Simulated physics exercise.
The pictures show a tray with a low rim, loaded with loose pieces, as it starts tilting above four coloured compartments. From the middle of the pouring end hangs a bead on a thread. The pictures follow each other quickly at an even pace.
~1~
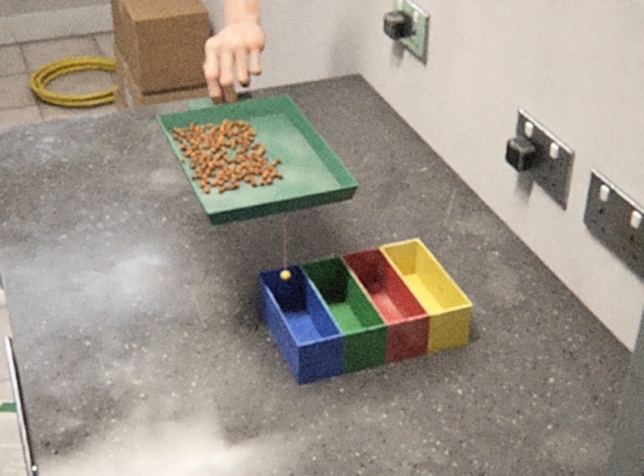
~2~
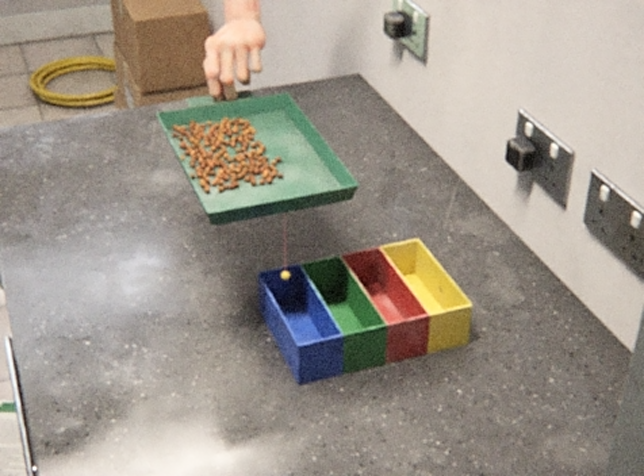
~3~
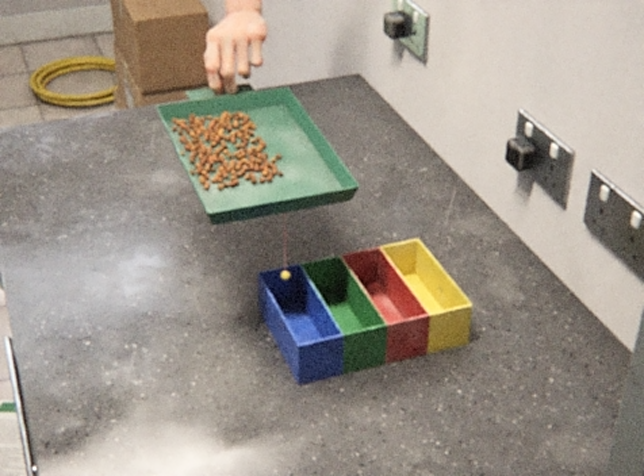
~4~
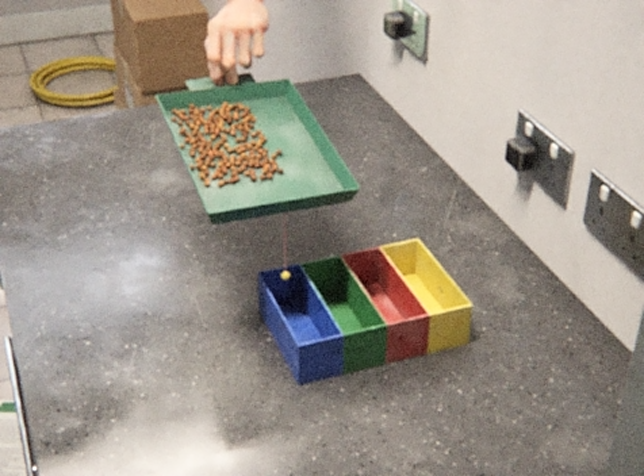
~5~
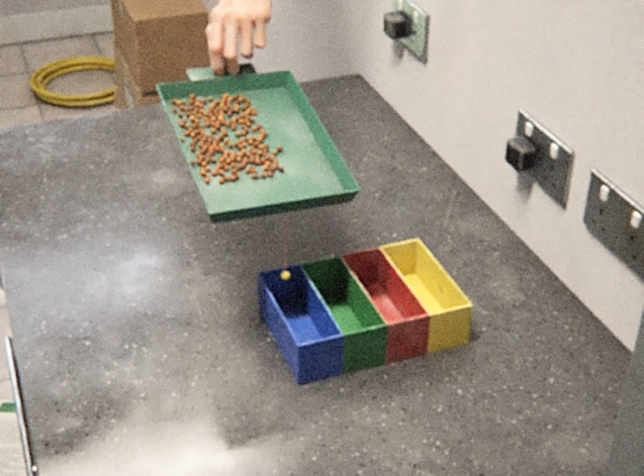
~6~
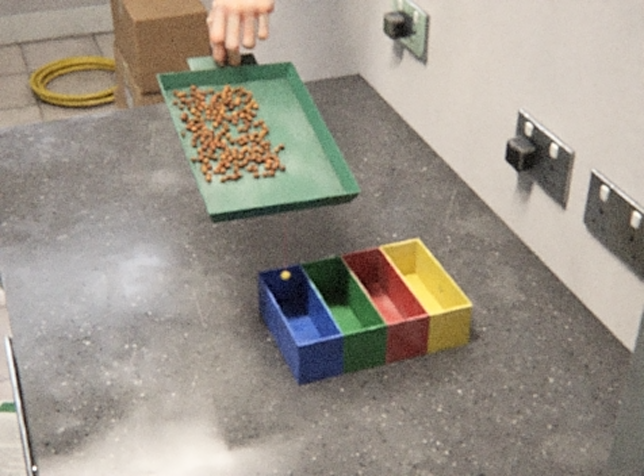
A hand slowly raises the back of a green tray of brown pieces above coloured compartments.
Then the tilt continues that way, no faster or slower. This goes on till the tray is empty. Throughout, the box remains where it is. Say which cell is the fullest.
The green cell is the fullest.
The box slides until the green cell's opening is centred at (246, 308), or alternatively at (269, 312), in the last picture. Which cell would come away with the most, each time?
Try 1: That yellow cell. Try 2: The cell in yellow.
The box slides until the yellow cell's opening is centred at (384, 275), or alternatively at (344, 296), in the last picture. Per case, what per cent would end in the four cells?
Roughly 100 %, then roughly 80 %.
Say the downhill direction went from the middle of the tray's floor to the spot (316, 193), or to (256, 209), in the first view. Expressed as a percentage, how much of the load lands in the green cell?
Near 60 % and, after that, 0 %.
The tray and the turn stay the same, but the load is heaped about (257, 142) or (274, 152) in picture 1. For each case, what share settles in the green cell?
Around 60 percent the first time and around 50 percent the second time.
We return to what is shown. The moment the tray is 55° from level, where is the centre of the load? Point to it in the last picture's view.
Its middle sits at about pixel (303, 201).
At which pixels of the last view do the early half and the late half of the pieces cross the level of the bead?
First close to (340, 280), next close to (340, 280).
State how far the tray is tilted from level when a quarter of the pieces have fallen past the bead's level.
I'd put it at about 95 degrees.
Just after the last frame, tray tipped steeply; almost all on the tray; just a few in the red cell; just a few in the green cell; just a few falling or outside the box.
A moment on, tray tipped right over; roughly two thirds on the tray; about a tenth in the green cell; about a tenth in the red cell; just a few in the blue cell; roughly a quarter falling or outside the box.
Further on, tray tipped past a quarter turn; roughly half in the green cell; roughly a quarter in the blue cell; roughly a quarter in the red cell; just a few falling or outside the box.
When it is over, tray tipped past a quarter turn; roughly half in the green cell; roughly a quarter in the blue cell; roughly a quarter in the red cell; not one in the yellow cell; just a few outside the box.
